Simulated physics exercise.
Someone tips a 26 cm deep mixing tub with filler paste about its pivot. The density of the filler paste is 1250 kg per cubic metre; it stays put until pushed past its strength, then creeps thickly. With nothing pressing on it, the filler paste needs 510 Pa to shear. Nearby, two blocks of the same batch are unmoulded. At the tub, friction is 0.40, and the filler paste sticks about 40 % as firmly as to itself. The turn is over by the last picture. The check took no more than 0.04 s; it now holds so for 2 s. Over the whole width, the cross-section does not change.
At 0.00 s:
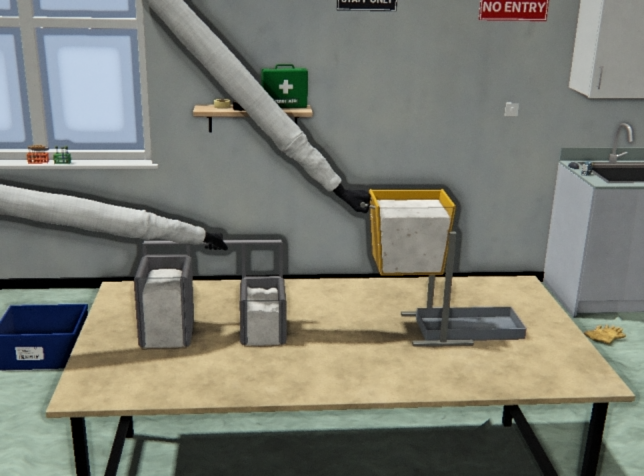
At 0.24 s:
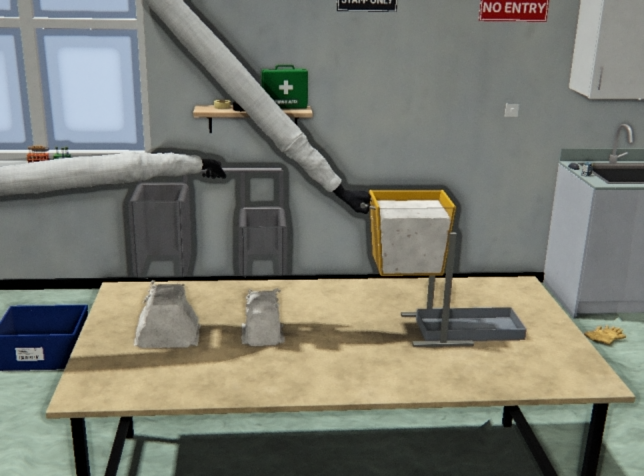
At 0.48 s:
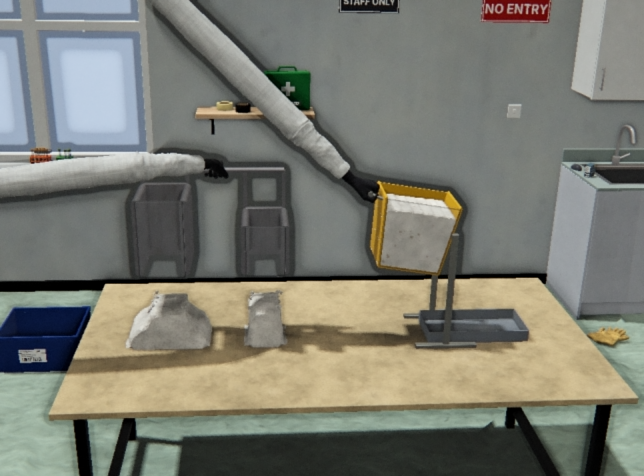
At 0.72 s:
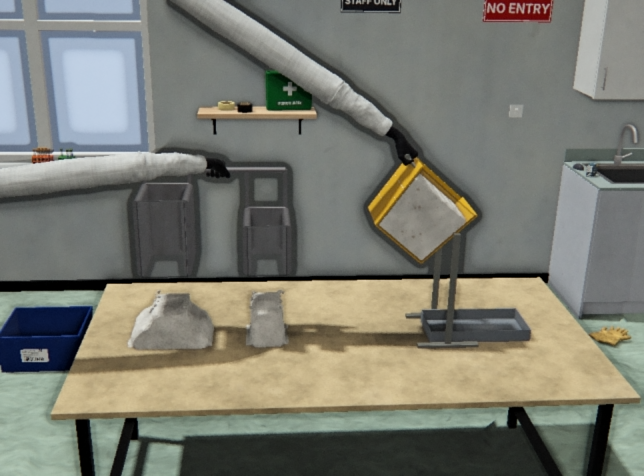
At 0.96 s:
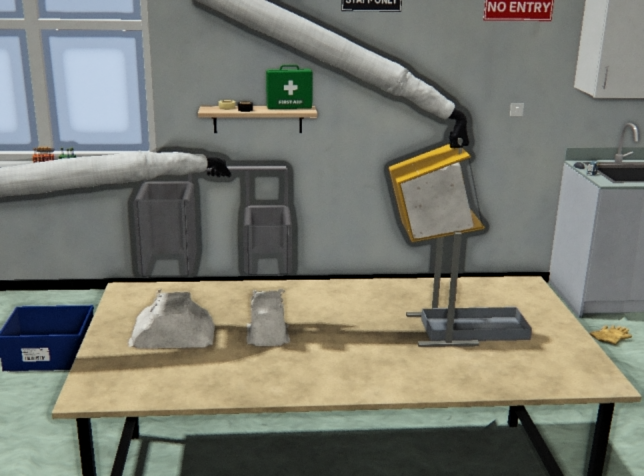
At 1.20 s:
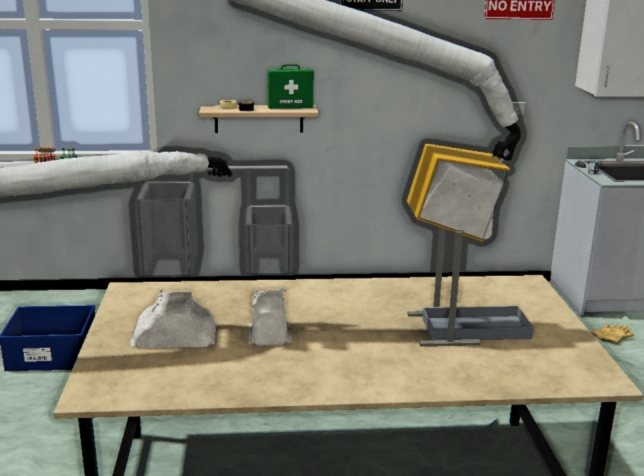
In a workroom, moulds lift off two grey blocks before an arm tilts a yellow tub.
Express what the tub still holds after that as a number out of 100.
Something like 0 per cent.
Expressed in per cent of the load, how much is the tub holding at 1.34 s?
Around 60 per cent.
By 1.34 s, the tub is at 105 degrees and holds 59 %.
By 1.51 s, the tub is at 105 degrees and holds 21 %.
By 1.68 s, the tub is at 105 degrees and holds 0 %.
By 1.85 s, the tub is at 105 degrees and holds 0 %.
By 3.20 s, at the end, the tub is at 105 degrees and holds 0 %.
